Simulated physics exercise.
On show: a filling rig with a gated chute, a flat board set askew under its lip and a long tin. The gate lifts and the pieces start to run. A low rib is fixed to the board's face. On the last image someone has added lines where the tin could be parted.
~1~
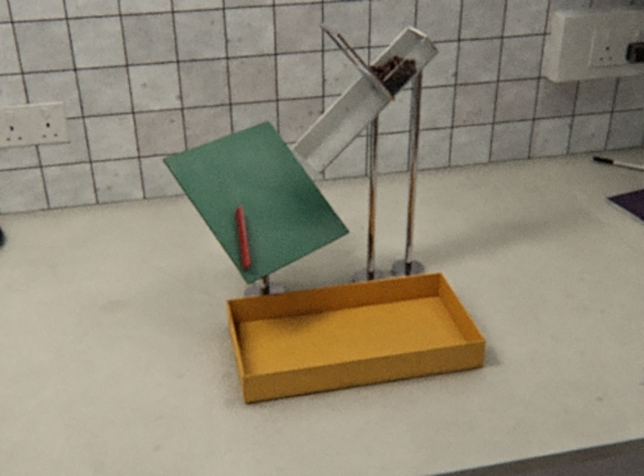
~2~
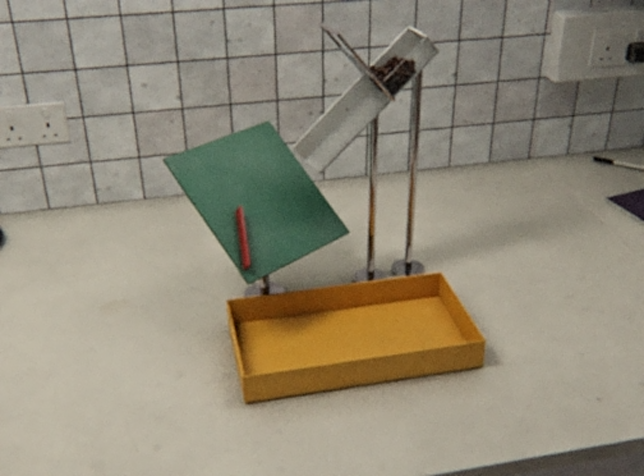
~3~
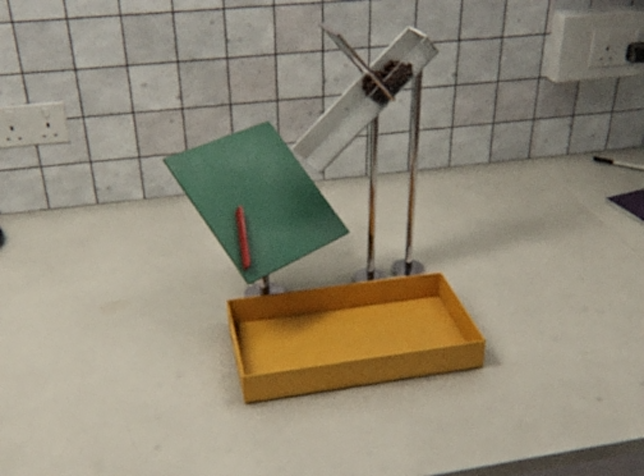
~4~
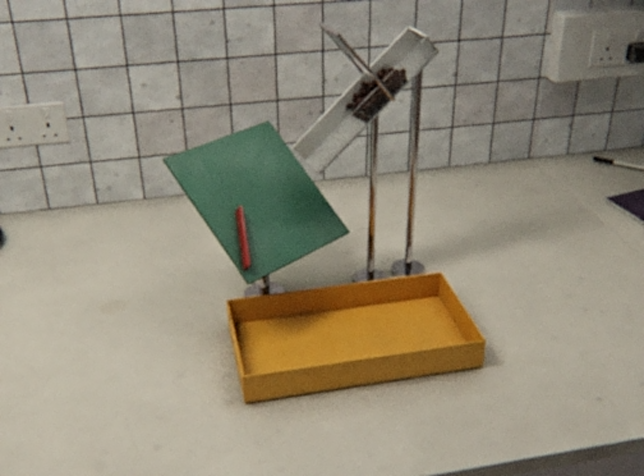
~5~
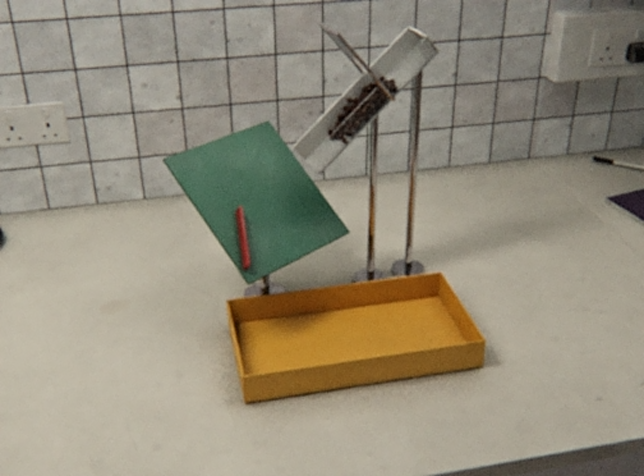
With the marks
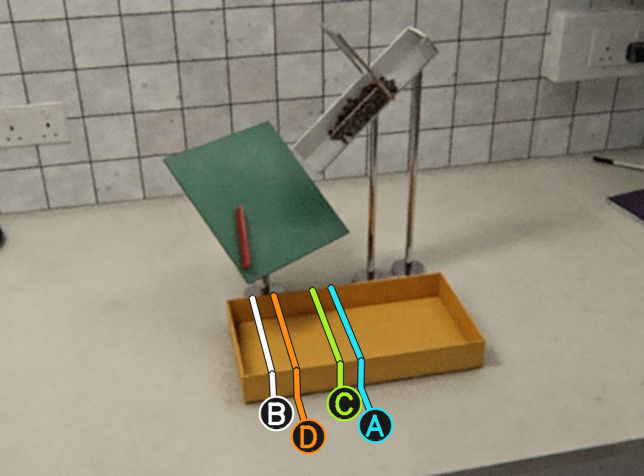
Small dark brown pieces bunched near the top of a sloping pale chute slid down and left along it, spreading out, while the tilted green board with its red strip and the empty yellow tray stayed still.
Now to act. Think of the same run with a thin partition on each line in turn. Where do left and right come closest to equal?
The best line is D.
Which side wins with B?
The right side.
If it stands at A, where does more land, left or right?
More lands on the left.
On the marked copy, line A crosses the front rim at (361, 359); line B crosses the front rim at (271, 372); line C crosses the front rim at (340, 362); line D crosses the front rim at (296, 368).
With A, of what is caught, almost all on the left of the divider, just a few on the right.
With B, of what is caught, about a tenth on the left of the divider, the larger part on the right.
With C, of what is caught, almost all on the left of the divider, about a tenth on the right.
With D, of what is caught, roughly two thirds on the left of the divider, roughly a third on the right.
